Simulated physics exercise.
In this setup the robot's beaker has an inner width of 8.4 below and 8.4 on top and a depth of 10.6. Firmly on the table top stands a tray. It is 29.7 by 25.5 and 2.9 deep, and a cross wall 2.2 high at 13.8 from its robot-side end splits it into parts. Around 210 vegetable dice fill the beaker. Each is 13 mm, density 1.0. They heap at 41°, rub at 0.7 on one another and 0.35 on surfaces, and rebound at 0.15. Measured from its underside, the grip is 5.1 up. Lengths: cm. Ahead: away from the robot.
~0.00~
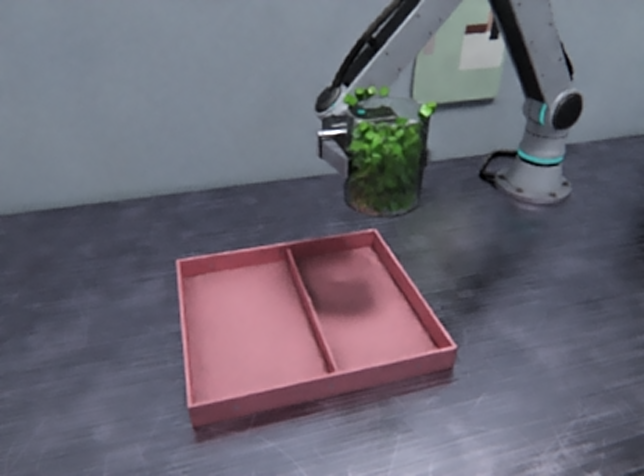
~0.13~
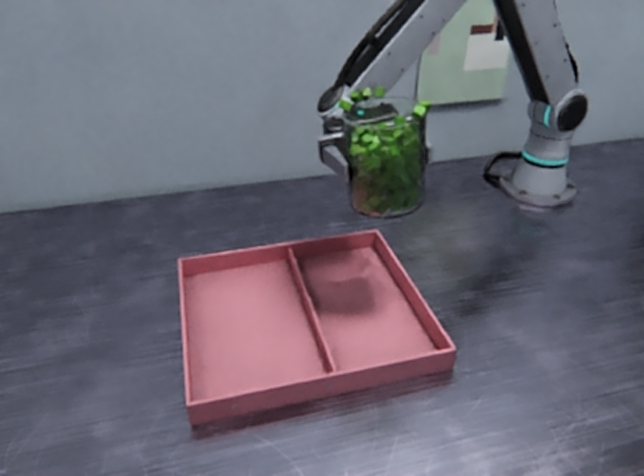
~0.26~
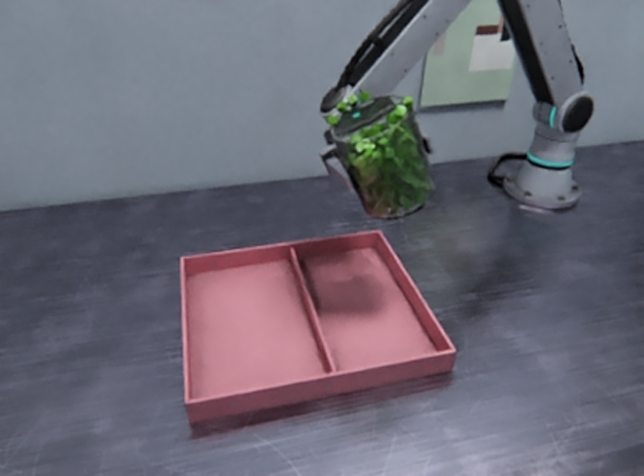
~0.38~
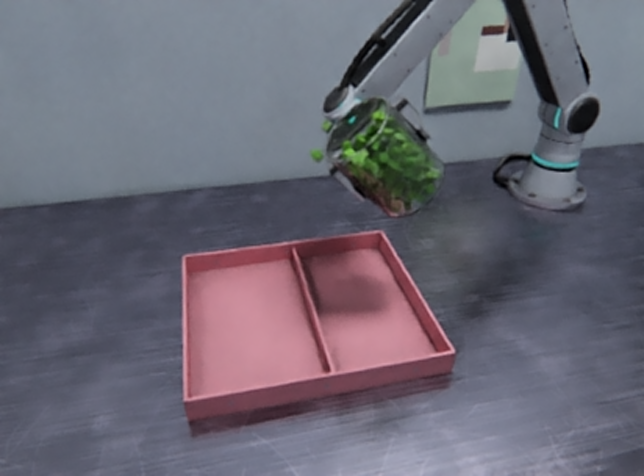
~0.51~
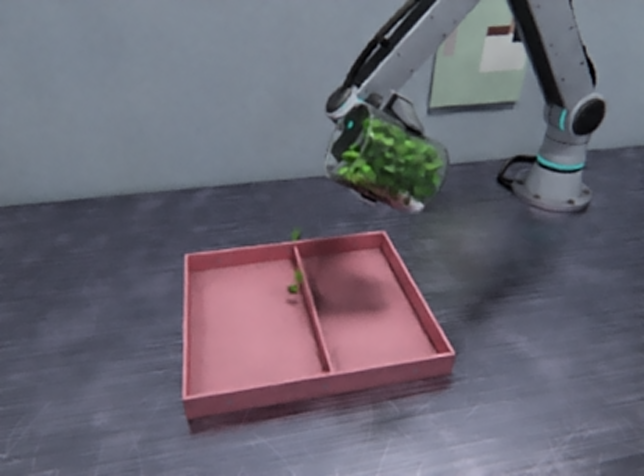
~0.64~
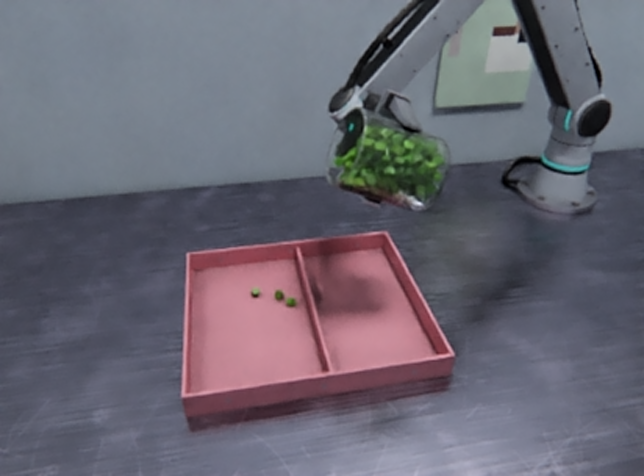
A grey robot arm at the upper right holds a clear beaker heaped with green vegetable dice above a dark, streaked table, seen from slightly above against a pale grey wall. Below sits a shallow pink tray split by a cross wall. The arm steadily tilts the beaker leftward onto its side, and a few green pieces drop into the tray's left part while the view shifts very slightly.
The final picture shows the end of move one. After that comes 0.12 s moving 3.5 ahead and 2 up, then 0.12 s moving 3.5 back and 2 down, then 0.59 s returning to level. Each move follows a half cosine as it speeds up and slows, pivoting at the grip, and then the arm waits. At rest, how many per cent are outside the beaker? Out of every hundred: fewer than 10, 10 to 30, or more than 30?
10 to 30 out of every hundred.
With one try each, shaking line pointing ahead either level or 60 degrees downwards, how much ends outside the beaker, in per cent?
Try one gives about 10 in a hundred, try two about 0 in a hundred.
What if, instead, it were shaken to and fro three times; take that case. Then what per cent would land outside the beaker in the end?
Roughly 40 in a hundred.
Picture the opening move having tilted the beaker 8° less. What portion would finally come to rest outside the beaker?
About 10 %.
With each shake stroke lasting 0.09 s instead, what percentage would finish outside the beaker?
That change gives some 40 percent.
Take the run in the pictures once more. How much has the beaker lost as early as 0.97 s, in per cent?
15 %.
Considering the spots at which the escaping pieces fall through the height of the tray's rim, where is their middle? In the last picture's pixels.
Estimated centre near (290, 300) in pixels.
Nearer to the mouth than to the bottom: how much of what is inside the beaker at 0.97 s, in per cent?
Around 40 percent.
After 0.97 s, tilted 62° forward, highest piece 24 above the table; 175 in the beaker, 16 in the far-side part, 2 in the robot-side part, 14 in flight or on a rim.
After 1.30 s, tilted 12° forward, highest piece 26 above the table; 174 in the beaker, 30 in the far-side part, 3 in the robot-side part.
After 1.67 s, level, highest piece 27 above the table; 174 in the beaker, 30 in the far-side part, 3 in the robot-side part.
After 2.72 s, level, highest piece 27 above the table; 174 in the beaker, 30 in the far-side part, 3 in the robot-side part.
At rest, 174 in the beaker, 30 in the far-side part, 3 in the robot-side part. That is 16 % outside the beaker.
